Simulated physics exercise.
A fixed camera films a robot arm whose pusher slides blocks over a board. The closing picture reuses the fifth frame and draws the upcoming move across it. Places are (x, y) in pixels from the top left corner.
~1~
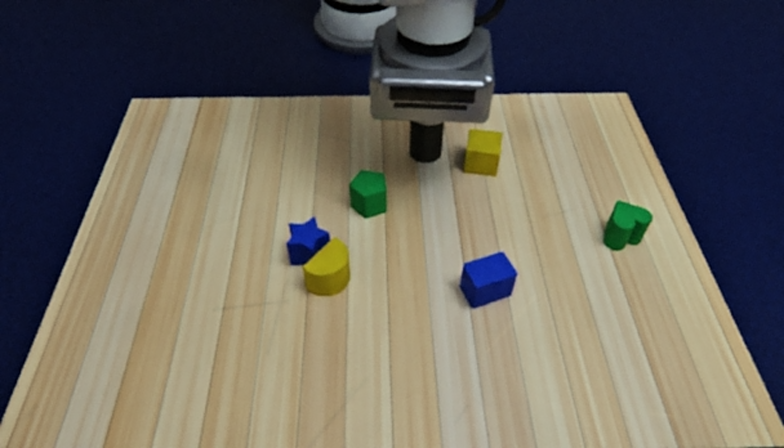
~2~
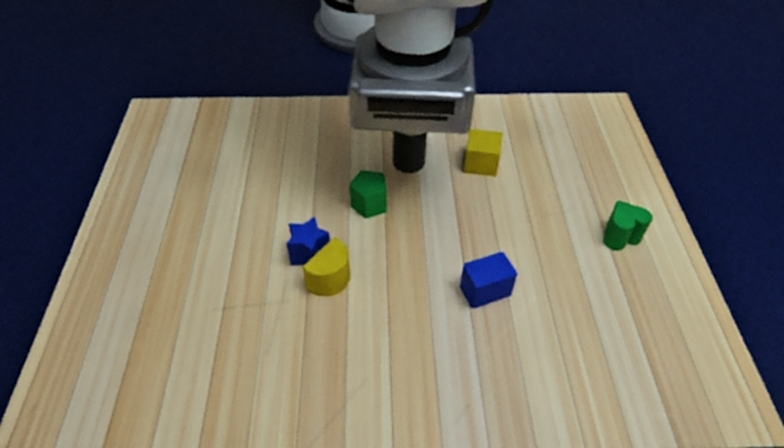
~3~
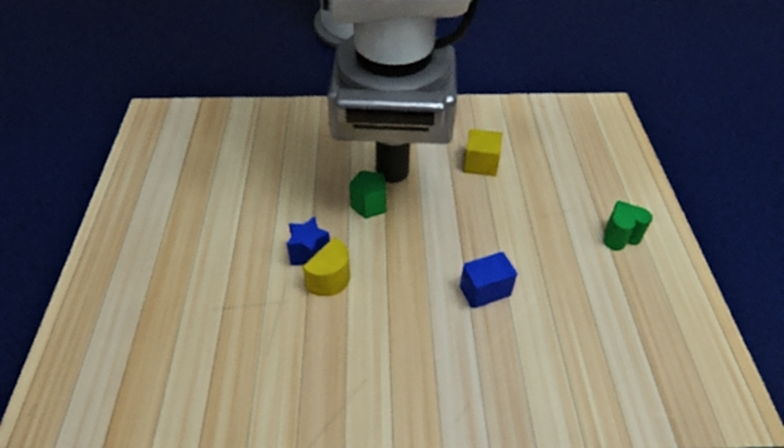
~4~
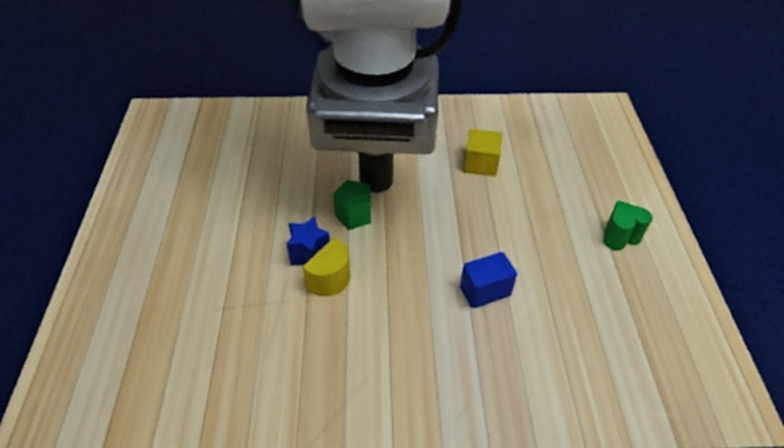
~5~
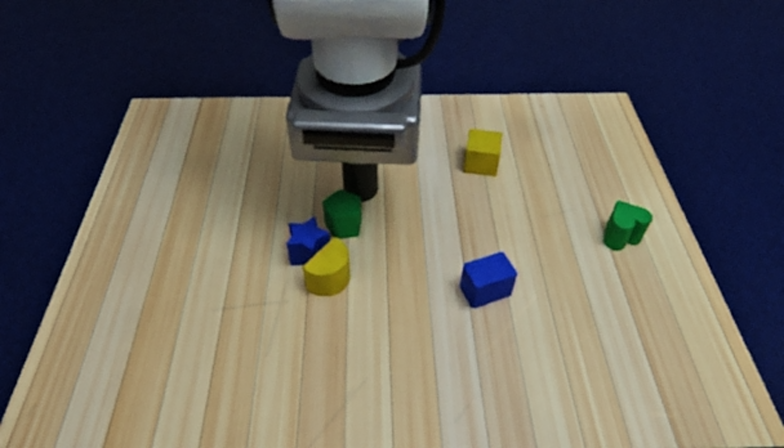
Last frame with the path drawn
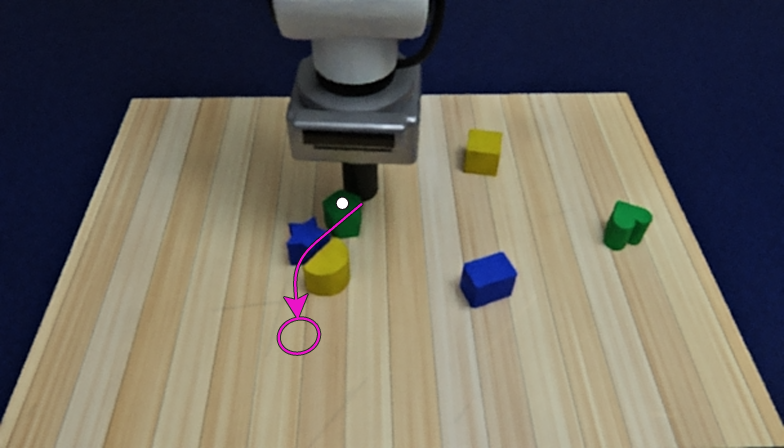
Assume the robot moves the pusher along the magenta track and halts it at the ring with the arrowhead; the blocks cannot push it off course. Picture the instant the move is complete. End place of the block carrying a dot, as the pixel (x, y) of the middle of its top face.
Put as a pixel place, it's (253, 323).
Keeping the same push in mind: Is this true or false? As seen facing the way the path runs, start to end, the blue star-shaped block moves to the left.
That claim is false.
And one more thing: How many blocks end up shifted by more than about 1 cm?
By the end, two blocks will have moved.
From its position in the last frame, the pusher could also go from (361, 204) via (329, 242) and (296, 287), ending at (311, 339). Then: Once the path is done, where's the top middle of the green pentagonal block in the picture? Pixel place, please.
Its top face will be centred at roughly (251, 302).
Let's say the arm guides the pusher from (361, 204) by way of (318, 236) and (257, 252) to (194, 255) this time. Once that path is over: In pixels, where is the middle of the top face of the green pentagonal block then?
The middle of its upper face should be somewhere near (277, 256).
The drawn path runs from (361, 204) via (322, 237) and (295, 281), ending at (299, 336); the dot is on the green pentagonal block.
The first path, step by step. One third of the way, pusher (319, 224); blue star-shaped block (275, 263); green pentagonal block (300, 241).
Two thirds of the way, pusher (293, 268); blue star-shaped block (233, 306); green pentagonal block (267, 287).
At the end, pusher (296, 323); blue star-shaped block (214, 321), turned 45° clockwise; yellow D-shaped block (331, 263), turned 30° anticlockwise; green pentagonal block (253, 323), turned 50° clockwise.
